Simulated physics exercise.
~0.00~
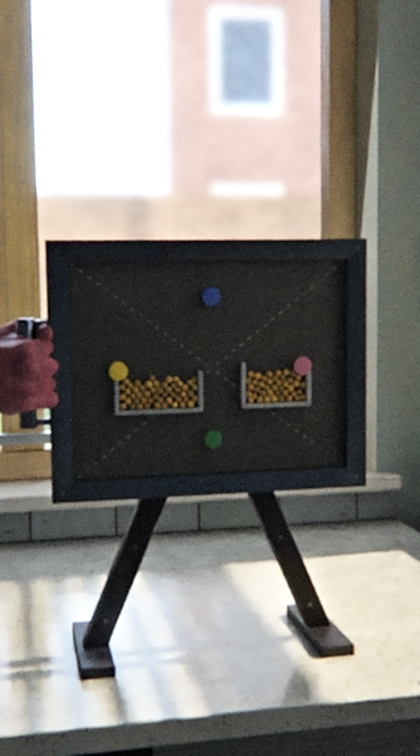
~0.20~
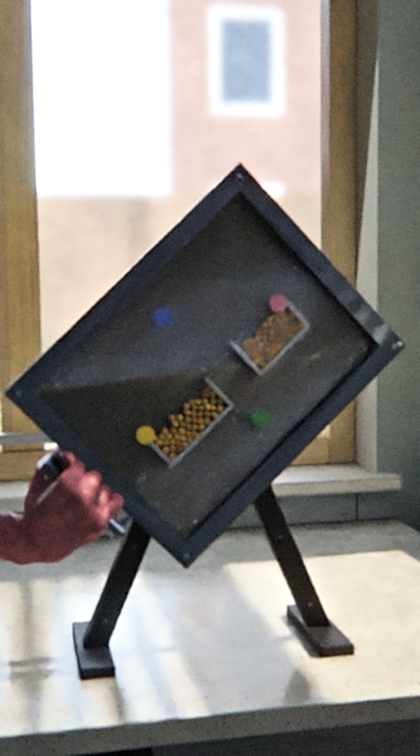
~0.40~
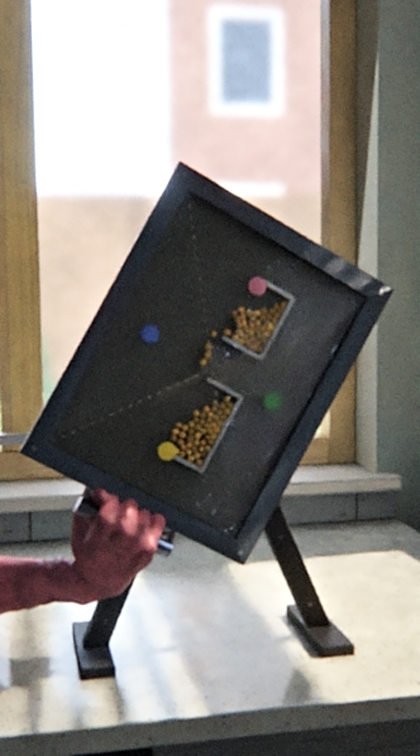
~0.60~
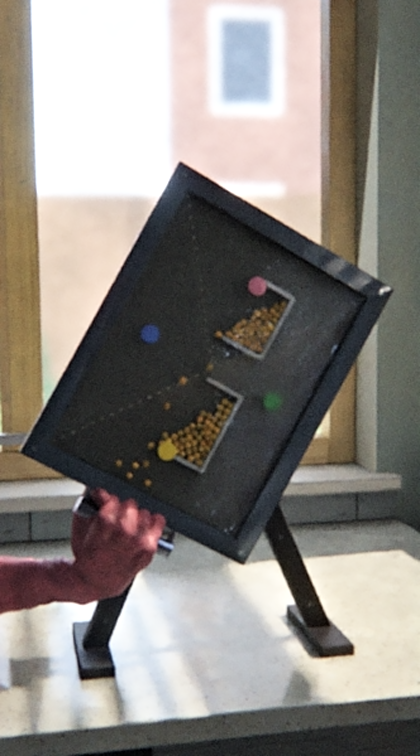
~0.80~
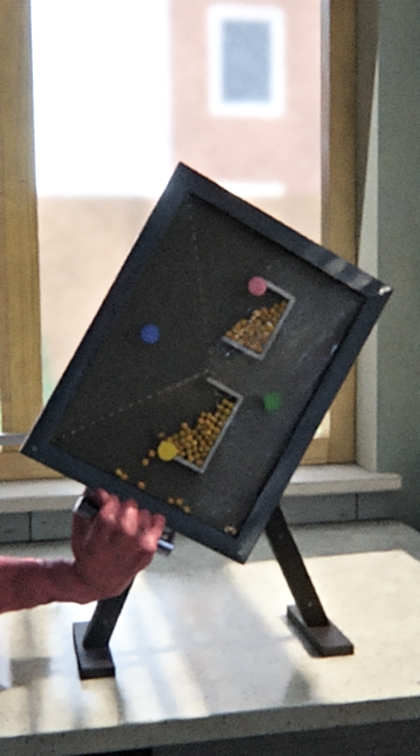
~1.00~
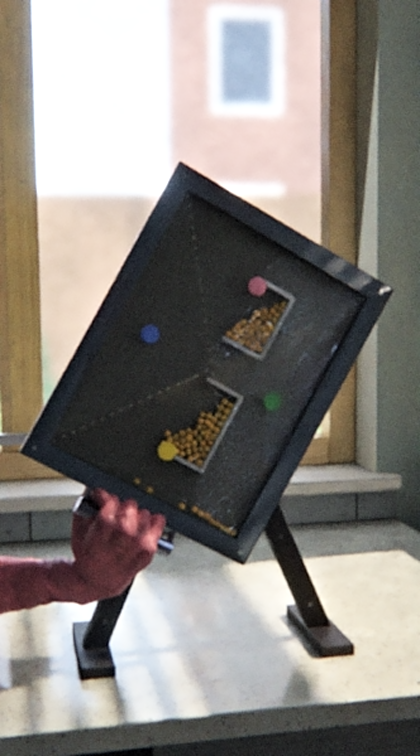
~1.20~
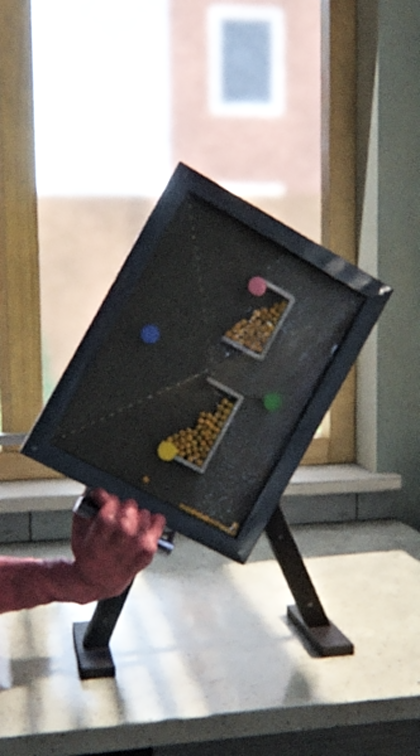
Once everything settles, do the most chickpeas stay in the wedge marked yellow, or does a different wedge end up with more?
The most chickpeas stay in the wedge marked yellow. The pink one keeps a smaller heap after some of its chickpeas spill out.
